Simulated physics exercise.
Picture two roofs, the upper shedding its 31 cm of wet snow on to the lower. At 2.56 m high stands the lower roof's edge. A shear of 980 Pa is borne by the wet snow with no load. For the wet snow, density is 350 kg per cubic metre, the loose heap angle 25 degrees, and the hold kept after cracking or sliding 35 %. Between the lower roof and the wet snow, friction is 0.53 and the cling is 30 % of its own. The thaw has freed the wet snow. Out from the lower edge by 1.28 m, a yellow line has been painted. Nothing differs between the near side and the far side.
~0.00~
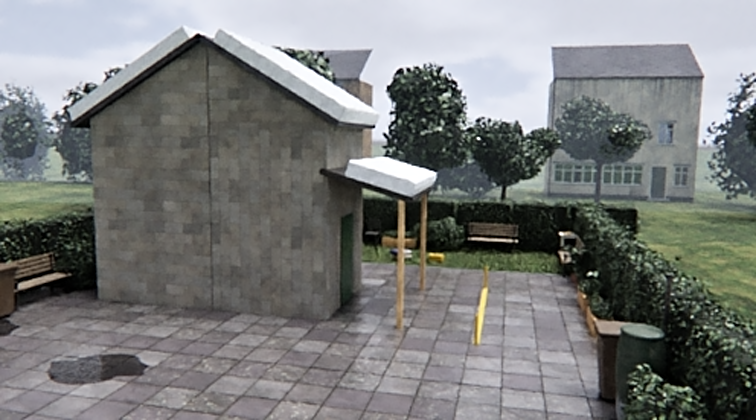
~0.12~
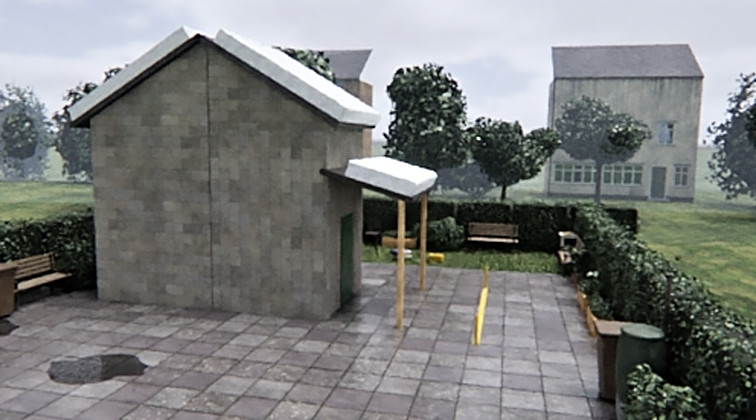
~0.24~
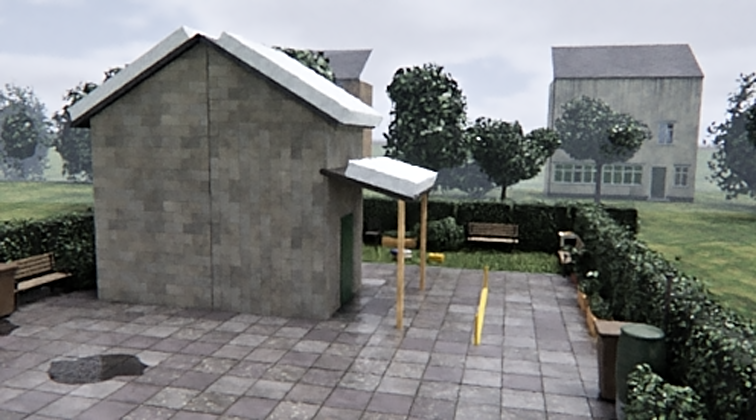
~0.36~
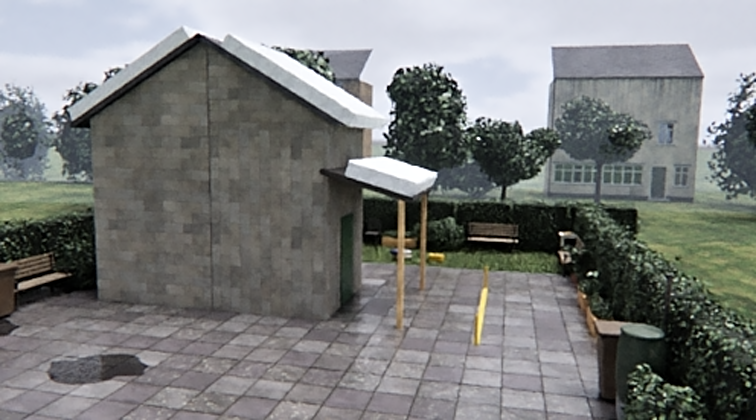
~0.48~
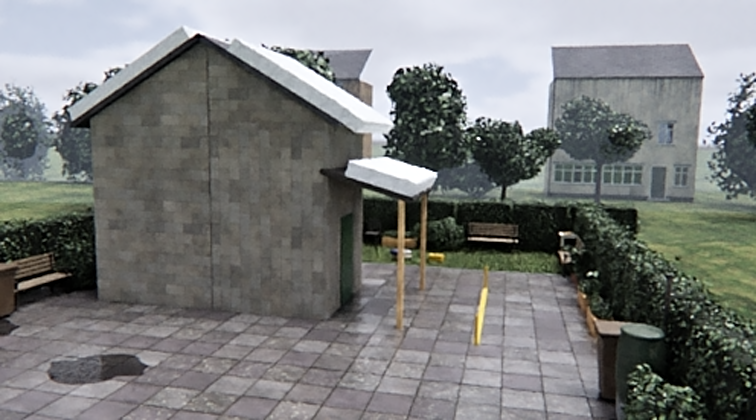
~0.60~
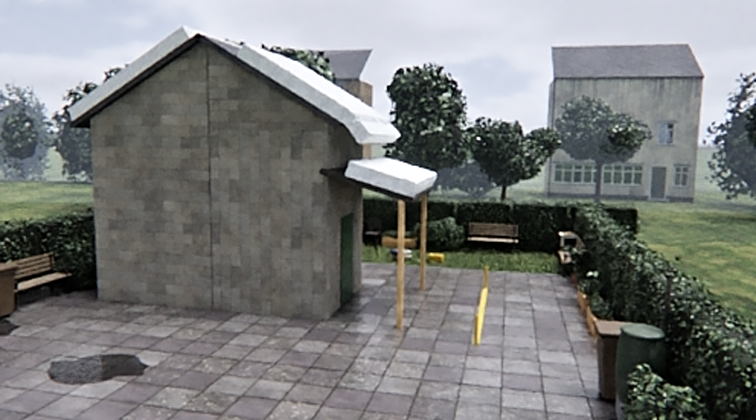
Wet snow slides slowly down the right side of the upper roof, past its edge, and cracks.
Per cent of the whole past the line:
53 out of 100.
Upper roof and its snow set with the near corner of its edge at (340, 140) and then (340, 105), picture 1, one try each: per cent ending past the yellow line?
The first try gives about 30 % and the second about 55 %.
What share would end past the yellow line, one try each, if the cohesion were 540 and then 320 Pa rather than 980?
60 %, then 60 %.
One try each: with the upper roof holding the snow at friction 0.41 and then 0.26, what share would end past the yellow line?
Respectively near 12 % and near 40 %.
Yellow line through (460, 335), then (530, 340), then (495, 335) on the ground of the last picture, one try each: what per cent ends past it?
60 %, 30 %, 45 %.
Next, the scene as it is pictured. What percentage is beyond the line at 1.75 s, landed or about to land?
Roughly 12 per cent.
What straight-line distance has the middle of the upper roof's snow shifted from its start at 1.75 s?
I'd reckon close to 4.4 m.
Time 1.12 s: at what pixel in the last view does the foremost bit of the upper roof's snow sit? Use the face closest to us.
It lies at around (418, 174) in the last picture.
By 1.12 s, none is below the lower edge and 0 % is past the line.
By 1.75 s, 41 % is below the lower edge and 12 % is past the line.
By 2.37 s, 75 % is below the lower edge and 49 % is past the line.
By 3.00 s, 76 % is below the lower edge and 53 % is past the line.
By 3.60 s, at the end, 76 % is below the lower edge and 53 % is past the line.
